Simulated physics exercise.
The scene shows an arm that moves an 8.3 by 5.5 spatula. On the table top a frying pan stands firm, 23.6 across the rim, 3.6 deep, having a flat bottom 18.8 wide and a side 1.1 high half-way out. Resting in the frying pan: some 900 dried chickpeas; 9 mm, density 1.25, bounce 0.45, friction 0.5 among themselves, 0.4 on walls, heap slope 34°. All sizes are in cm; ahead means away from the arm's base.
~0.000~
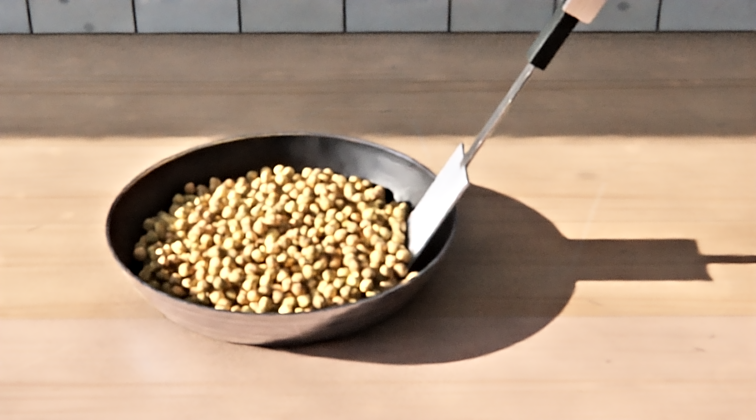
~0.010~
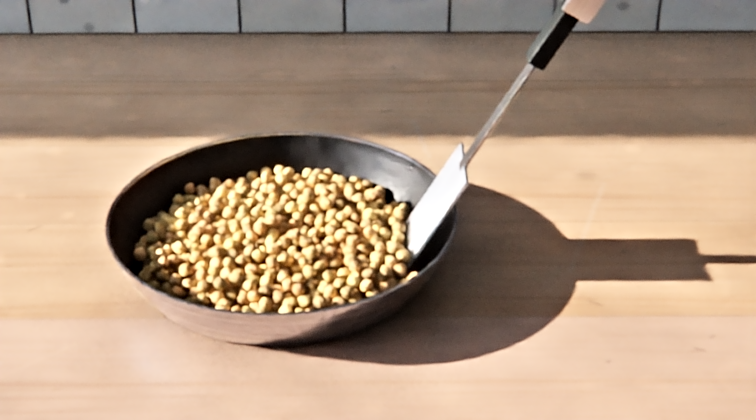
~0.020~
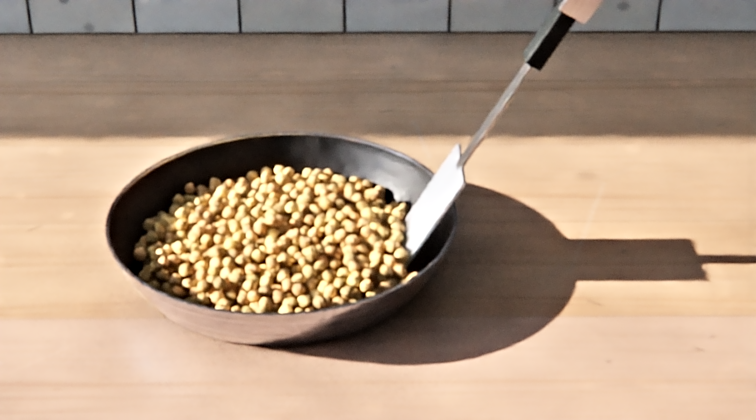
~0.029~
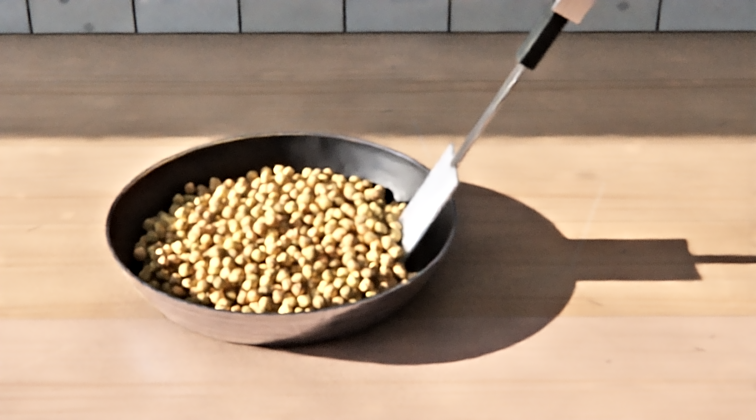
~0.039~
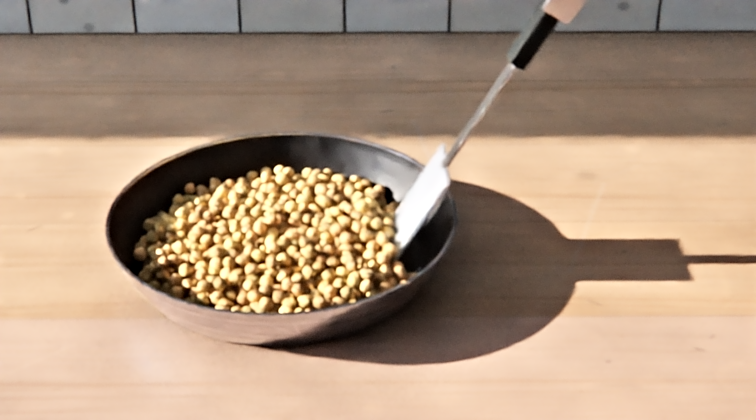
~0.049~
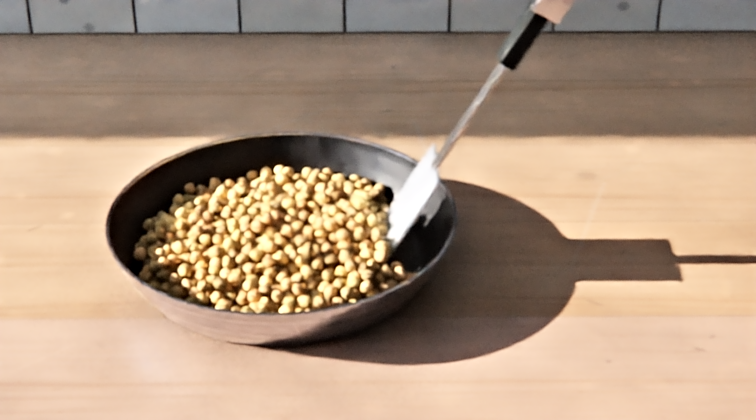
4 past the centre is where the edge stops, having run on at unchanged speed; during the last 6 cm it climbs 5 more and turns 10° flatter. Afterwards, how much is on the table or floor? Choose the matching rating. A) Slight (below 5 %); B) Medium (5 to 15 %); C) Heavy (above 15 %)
Option A: Slight (below 5 %).
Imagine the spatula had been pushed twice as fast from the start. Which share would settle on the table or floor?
Estimate: Near 10 %.
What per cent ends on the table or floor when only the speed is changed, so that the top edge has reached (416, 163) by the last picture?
That share would be about 10 percent.
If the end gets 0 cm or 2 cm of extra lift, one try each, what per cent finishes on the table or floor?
Estimates, in order: 0 % then 0 %.
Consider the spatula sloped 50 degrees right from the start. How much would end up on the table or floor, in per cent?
Roughly 5 per cent.
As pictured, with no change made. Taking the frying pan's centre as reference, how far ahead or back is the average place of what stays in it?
Roughly 2.5 cm ahead of the centre.
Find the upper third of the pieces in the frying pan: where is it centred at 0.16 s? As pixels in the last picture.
The middle sits at approx. (250, 231).
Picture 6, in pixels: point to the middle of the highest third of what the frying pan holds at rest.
Look near (214, 238).
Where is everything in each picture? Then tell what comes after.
In the first frame, the spatula top edge at (465, 163), sloping 60°; upper third of the load around (285, 237), from x 140 to 415, top at y 170; 900 in the frying pan.
In the second frame, the spatula top edge at (465, 163), sloping 60°; upper third of the load around (285, 237), from x 140 to 415, top at y 170.
In the third frame, the spatula top edge at (462, 163), sloping 60°; upper third of the load around (286, 236), from x 140 to 415, top at y 170.
In the fourth frame, the spatula top edge at (455, 163), sloping 60°; upper third of the load around (287, 235), from x 140 to 415, top at y 170.
In the fifth frame, the spatula top edge at (446, 163), sloping 60°; upper third of the load around (291, 236), from x 140 to 415, top at y 170.
In the sixth frame, the spatula top edge at (437, 163), sloping 60°; upper third of the load around (292, 233), from x 140 to 415, top at y 170; 900 in the frying pan.
After 0.10 s, sloping 60°, highest piece 5 above the table; 900 in the frying pan.
After 0.16 s, sloping 55°, highest piece 6 above the table; 900 in the frying pan.
After 0.39 s, sloping 50°, highest piece 4 above the table; 890 in the frying pan, 9 on the table or floor, 1 on the blade or in flight.
After 1.44 s, sloping 50°, highest piece 4 above the table; 888 in the frying pan, 12 on the table or floor.
In the end, 888 in the frying pan, 12 on the table or floor. That is 1 % on the table or floor.
